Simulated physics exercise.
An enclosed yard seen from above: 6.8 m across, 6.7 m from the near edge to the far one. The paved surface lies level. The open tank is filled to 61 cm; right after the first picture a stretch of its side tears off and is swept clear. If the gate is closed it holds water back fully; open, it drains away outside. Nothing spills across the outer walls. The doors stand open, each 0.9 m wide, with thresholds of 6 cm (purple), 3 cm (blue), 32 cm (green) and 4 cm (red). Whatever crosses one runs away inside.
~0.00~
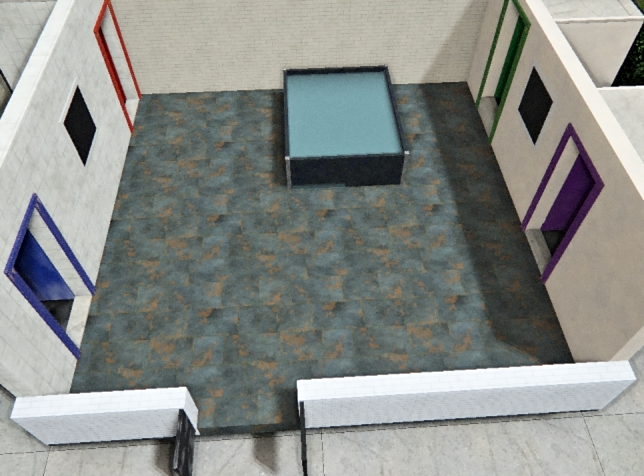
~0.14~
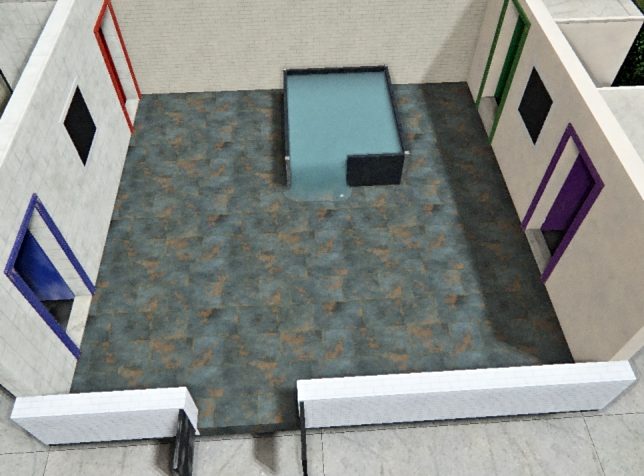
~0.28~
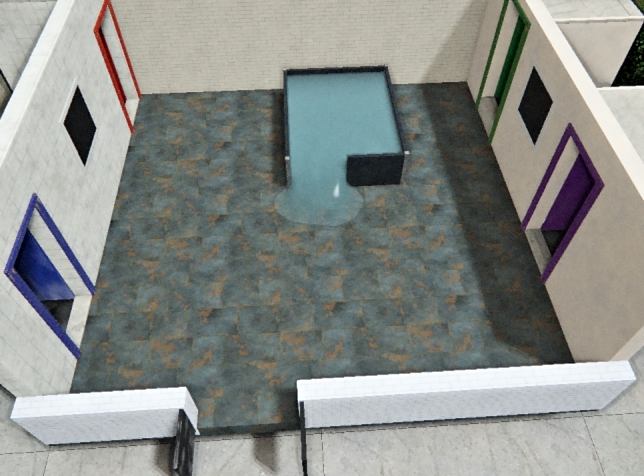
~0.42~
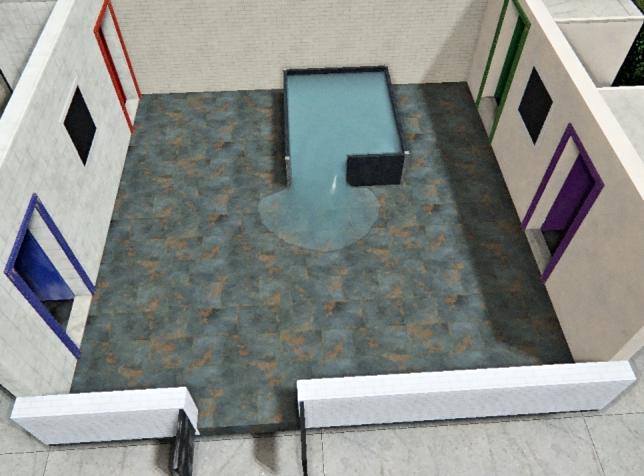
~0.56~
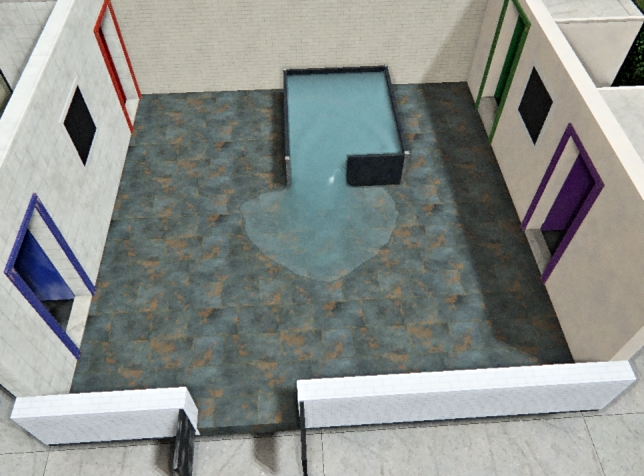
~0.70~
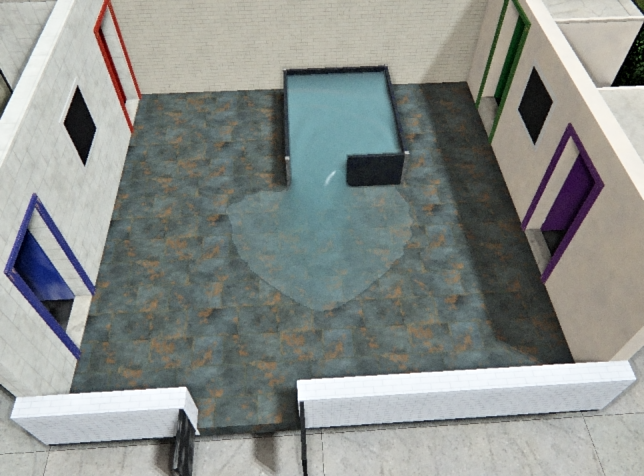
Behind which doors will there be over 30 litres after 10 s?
Within that time: At the purple door it keeps below the limit; at the blue door it goes over the limit; at the green door it does not reach the limit; at the red door it does not reach the limit.
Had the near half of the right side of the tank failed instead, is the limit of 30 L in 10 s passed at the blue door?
Then: Blue above.
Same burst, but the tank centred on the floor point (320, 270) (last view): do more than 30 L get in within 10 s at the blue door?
Then: Blue not over.
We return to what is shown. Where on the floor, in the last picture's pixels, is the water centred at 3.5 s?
At about (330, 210).
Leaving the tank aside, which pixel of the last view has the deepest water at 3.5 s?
At about (578, 385).
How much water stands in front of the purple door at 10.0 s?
About 5.0 cm.
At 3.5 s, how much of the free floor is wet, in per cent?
Near 45 per cent is wet.
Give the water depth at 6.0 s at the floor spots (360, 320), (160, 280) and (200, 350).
About 3, 6 and 7 cm.
After 1.4 s water covers 30 % of the floor and is deepest (34 cm) near (307, 196); purple door not reached, blue door not reached, green door not reached, red door not reached.
After 2.2 s water covers 45 % of the floor and is deepest (28 cm) near (307, 196); purple door not reached, blue door not reached, green door not reached, red door not reached.
After 3.5 s water covers 45 % of the floor and is deepest (25 cm) near (578, 385); purple door not reached, blue door 9 cm at the sill, 18 L in, green door not reached, red door not reached.
After 6.0 s water covers 65 % of the floor and is deepest (14 cm) near (307, 196); purple door 6 cm at the sill, 0 L in, blue door 6 cm at the sill, 58 L in, green door 2 cm at the sill, 0 L in, red door not reached.
After 10.0 s water covers 95 % of the floor and is deepest (8 cm) near (317, 196); purple door 5 cm at the sill, 0 L in, blue door 7 cm at the sill, 88 L in, green door 2 cm at the sill, 0 L in, red door 3 cm at the sill, 0 L in.
